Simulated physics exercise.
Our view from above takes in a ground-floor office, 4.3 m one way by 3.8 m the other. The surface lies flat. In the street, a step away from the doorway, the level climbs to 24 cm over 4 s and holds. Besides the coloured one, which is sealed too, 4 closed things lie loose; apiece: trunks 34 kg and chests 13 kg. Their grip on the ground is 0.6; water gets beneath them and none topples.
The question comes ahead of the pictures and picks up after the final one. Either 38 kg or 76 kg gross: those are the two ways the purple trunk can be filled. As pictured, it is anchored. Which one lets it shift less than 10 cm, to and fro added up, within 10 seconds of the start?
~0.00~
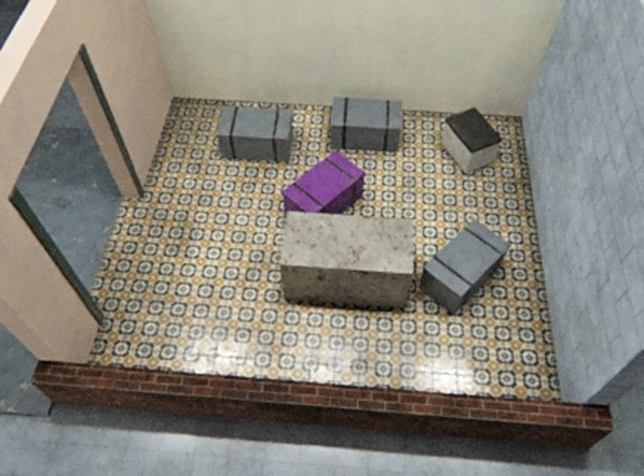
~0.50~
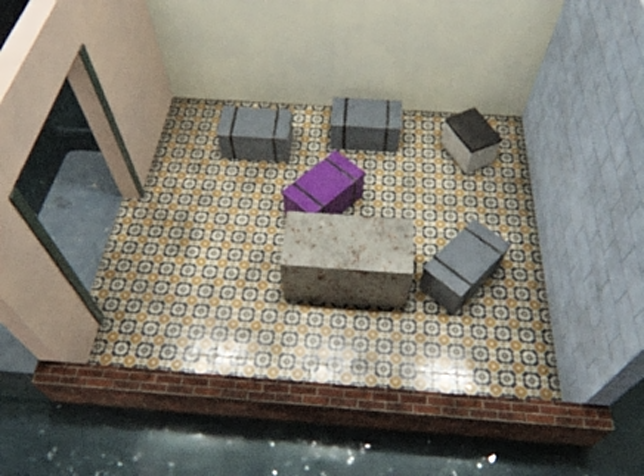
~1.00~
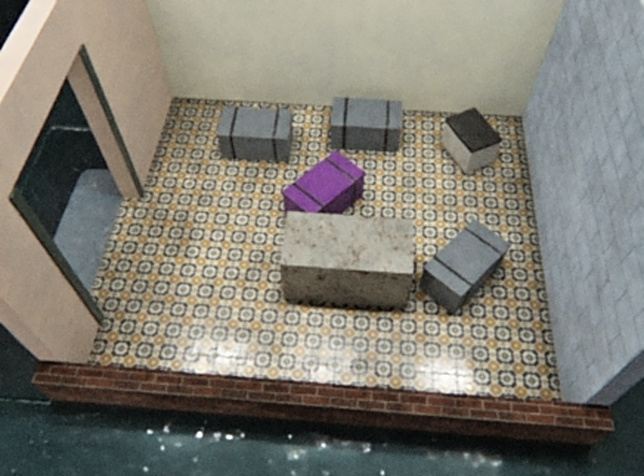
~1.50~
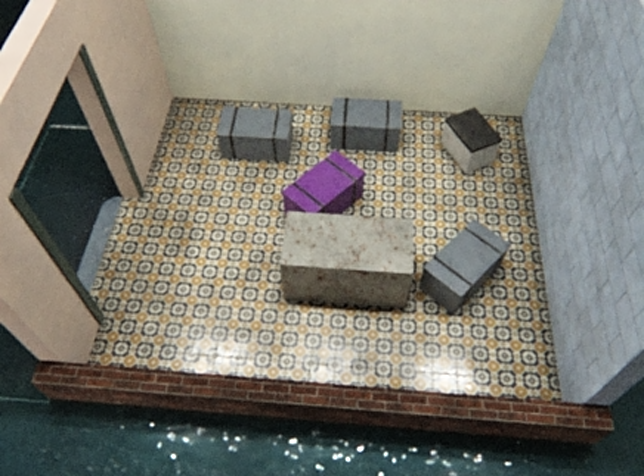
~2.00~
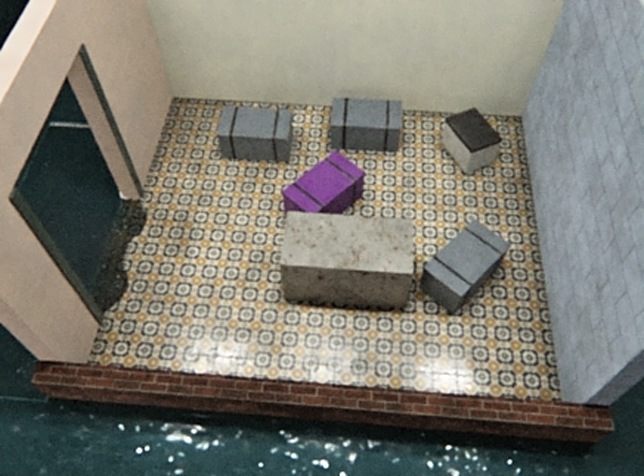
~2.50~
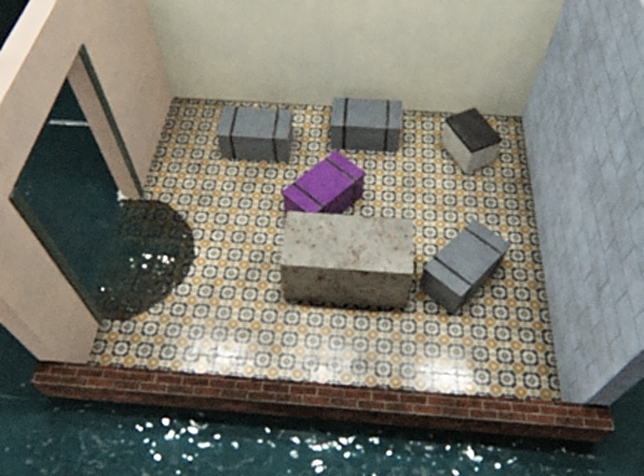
Answer: 76 kg, not 38 kg.
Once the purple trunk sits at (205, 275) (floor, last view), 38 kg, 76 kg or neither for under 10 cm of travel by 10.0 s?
Looking at the loads, only the heavier keeps it.
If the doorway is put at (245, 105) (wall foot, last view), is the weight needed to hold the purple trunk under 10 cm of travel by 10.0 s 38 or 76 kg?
If so, then only the second option works.
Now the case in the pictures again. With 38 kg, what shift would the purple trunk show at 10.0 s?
80 cm.
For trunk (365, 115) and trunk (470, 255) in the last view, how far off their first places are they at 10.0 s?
Shifts: 10 cm / 10 cm.
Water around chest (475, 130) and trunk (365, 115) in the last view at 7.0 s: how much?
About 2 and 5 cm.
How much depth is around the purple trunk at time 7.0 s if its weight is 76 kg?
8 cm, roughly.
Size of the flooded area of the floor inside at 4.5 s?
Flooded: Near 6.5 m2.
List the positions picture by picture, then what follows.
The first frame shows the purple trunk at (324, 182) rests on the ground; 0.0 m2 under water; 0 of 5 have shifted.
The second frame shows the purple trunk at (324, 182), on the bottom; water covers 0.0 m2; 0 of 5 have shifted.
The third frame shows the purple trunk at (324, 182) rests on the ground; 0.0 m2 under water; 0 of 5 have shifted.
The fourth frame shows the purple trunk at (324, 182), on the bottom; 0.0 m2 under water; 0 of 5 have shifted.
The fifth frame shows the purple trunk at (324, 182), on the bottom; water covers 0.1 m2; 0 of 5 have shifted.
The sixth frame shows the purple trunk at (324, 182), on the bottom; water covers 0.8 m2; 0 of 5 have shifted.
After 3.5 s the purple trunk would be 0 cm from its start with 38 kg and 0 cm from its start with 76 kg; 1 cm of water round it then.
After 4.5 s the purple trunk would be 0 cm from its start with 38 kg and 0 cm from its start with 76 kg; 5 cm of water round it then.
After 7.0 s the purple trunk would be 19 cm from its start with 38 kg and 0 cm from its start with 76 kg; 8 cm of water round it then.
After 10.0 s the purple trunk would be 71 cm from its start with 38 kg and 0 cm from its start with 76 kg; 9 cm of water round it then.
